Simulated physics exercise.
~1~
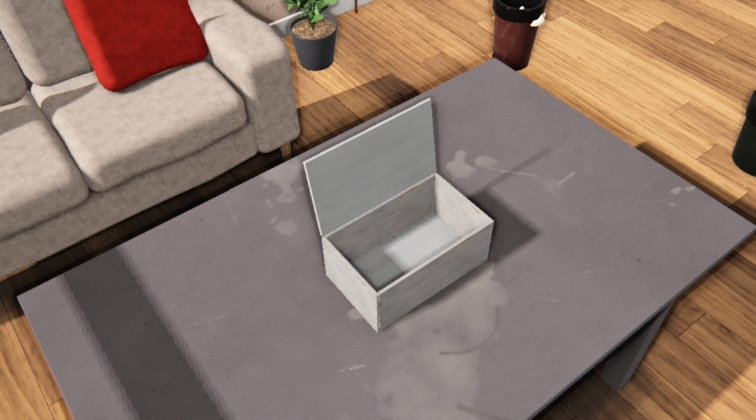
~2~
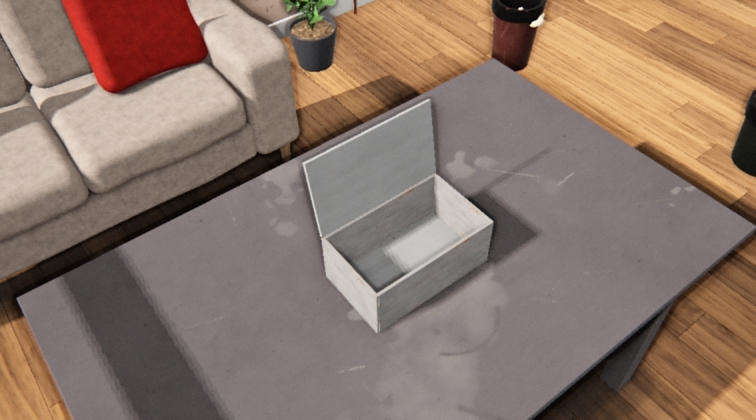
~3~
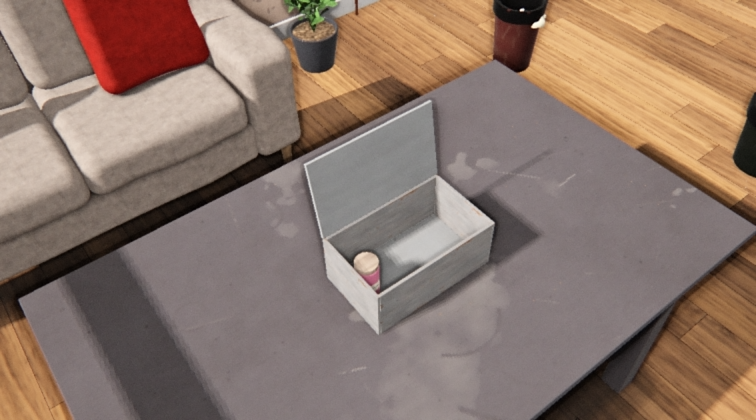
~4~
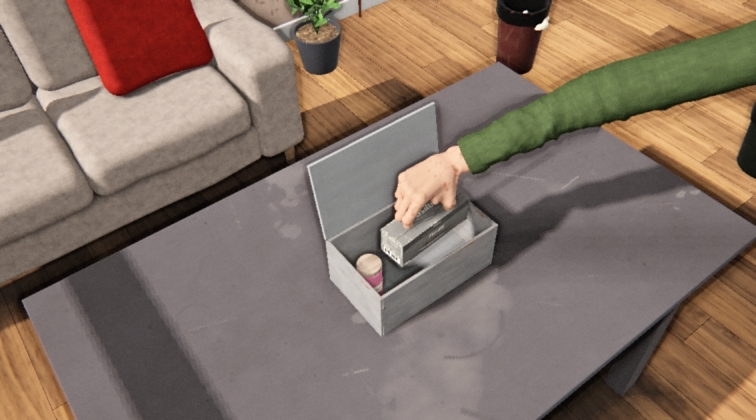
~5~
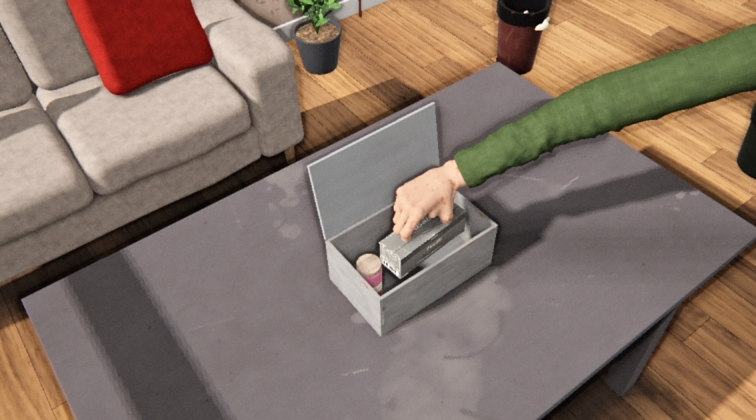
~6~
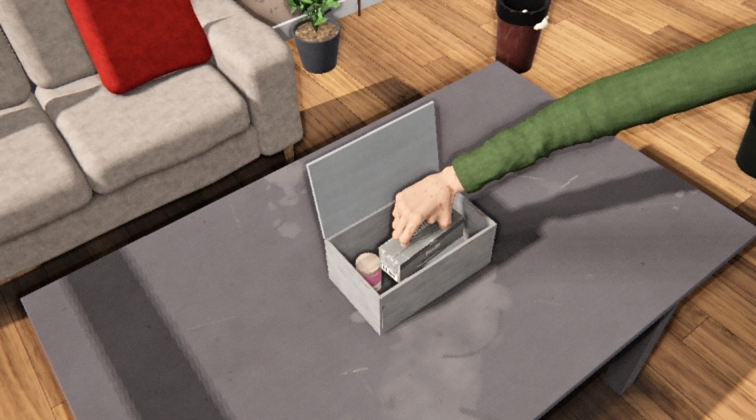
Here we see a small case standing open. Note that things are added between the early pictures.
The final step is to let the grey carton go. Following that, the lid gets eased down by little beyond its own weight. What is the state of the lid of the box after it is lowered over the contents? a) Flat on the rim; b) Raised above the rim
The answer is a.
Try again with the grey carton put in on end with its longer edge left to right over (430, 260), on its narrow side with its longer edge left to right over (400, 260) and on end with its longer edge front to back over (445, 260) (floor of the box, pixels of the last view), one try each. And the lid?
Okay, so first it doesn't close, then it closes properly, and last it doesn't close.
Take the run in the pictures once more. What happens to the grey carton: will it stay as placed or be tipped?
Well, it stays just as set.
Then, 1.00 s on from there, lid starting down; grey carton shifted a little near (405, 278).
Then, 1.70 s on from there, lid 45° above the rim; grey carton shifted a little near (405, 278).
In the end, lid shut; moved from the start, grey carton; pink shaker unmoved. At the end, from the last picture's camera, grey carton near (405, 278).
